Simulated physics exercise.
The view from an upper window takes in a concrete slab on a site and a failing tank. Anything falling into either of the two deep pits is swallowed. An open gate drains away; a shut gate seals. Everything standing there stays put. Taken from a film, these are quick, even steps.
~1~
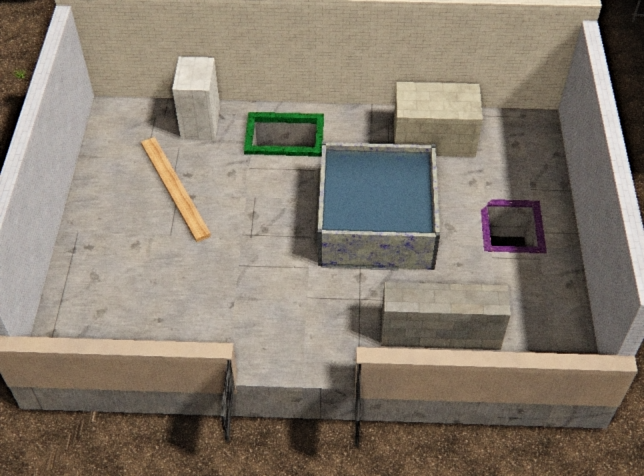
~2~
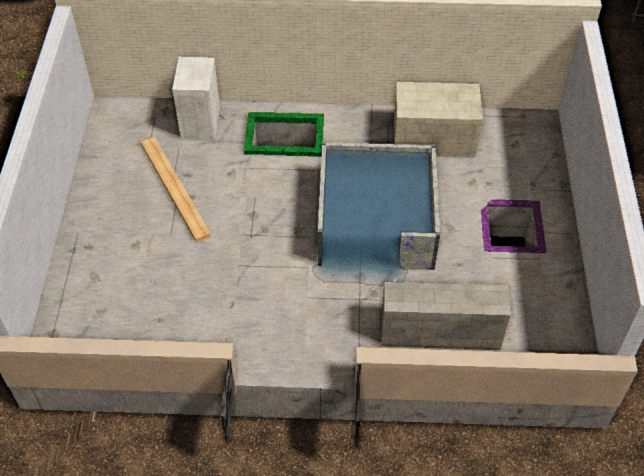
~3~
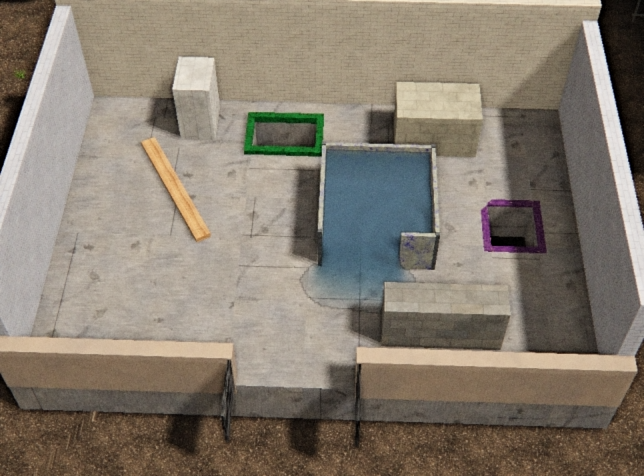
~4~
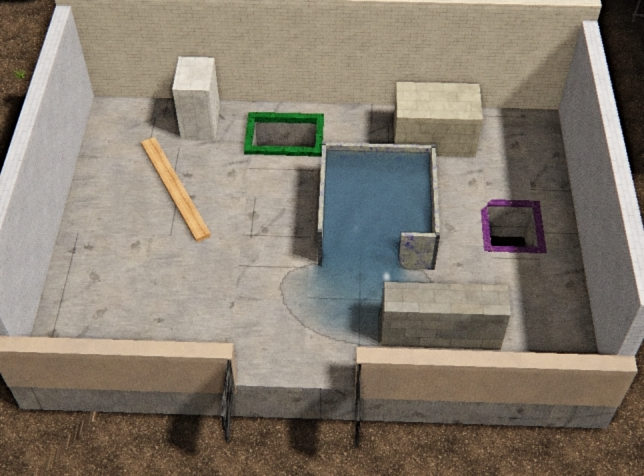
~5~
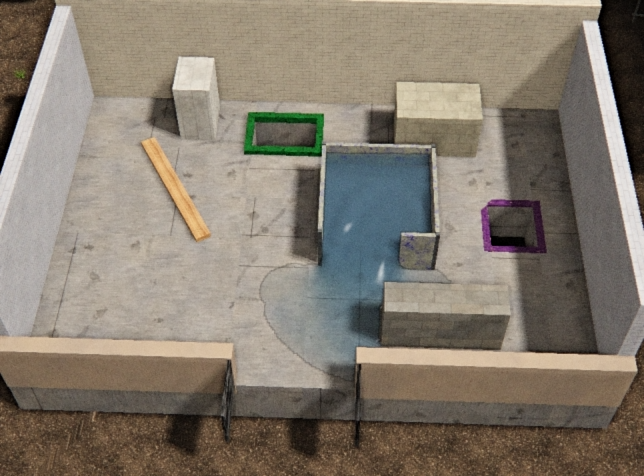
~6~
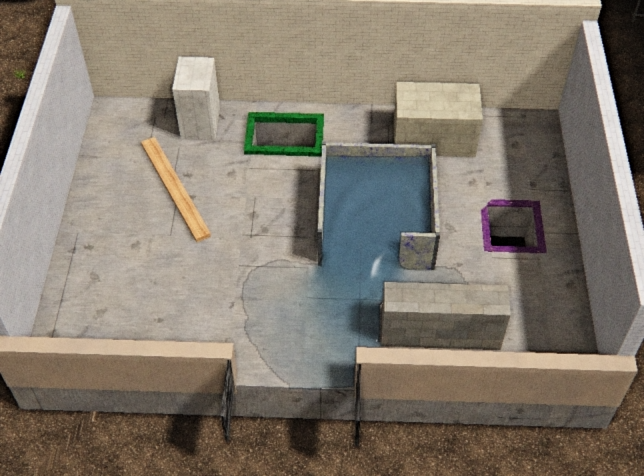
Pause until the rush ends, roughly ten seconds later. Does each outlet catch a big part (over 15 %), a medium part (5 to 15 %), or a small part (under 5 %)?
Parts caught - gate: A big part; green pit: A small part; purple pit: A medium part.
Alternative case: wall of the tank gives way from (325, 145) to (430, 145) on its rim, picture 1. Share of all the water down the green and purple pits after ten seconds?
Approximately, green takes 14 % and purple takes 20 %.
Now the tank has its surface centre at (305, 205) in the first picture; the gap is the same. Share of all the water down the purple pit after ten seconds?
So the purple pit gets 0 in a hundred.
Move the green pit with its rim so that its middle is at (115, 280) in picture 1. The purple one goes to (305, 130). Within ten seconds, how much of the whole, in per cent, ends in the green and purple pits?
I reckon green ends up with 0 percent and purple with 0 percent.
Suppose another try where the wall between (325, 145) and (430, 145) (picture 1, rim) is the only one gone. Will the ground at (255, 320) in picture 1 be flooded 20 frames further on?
Check at the given point: Unwetted.
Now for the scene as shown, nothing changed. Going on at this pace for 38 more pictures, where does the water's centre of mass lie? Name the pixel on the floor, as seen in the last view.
Somewhere near (378, 268).
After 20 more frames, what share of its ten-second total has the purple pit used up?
I make it 15 per cent.
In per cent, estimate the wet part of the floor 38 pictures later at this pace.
Roughly 50 per cent.
A moment on, water covers 20 % of the floor; the gate 9 %, the green pit 0 %, the purple pit 0 %.
Next, water covers 30 % of the floor; the gate 23 %, the green pit 0 %, the purple pit 0 %.
Then, water covers 40 % of the floor; the gate 35 %, the green pit 0 %, the purple pit 2 %.
Later, water covers 50 % of the floor; the gate 47 %, the green pit 0 %, the purple pit 6 %.
In the end, water covers 65 % of the floor; the gate 53 %, the green pit 0 %, the purple pit 10 %.
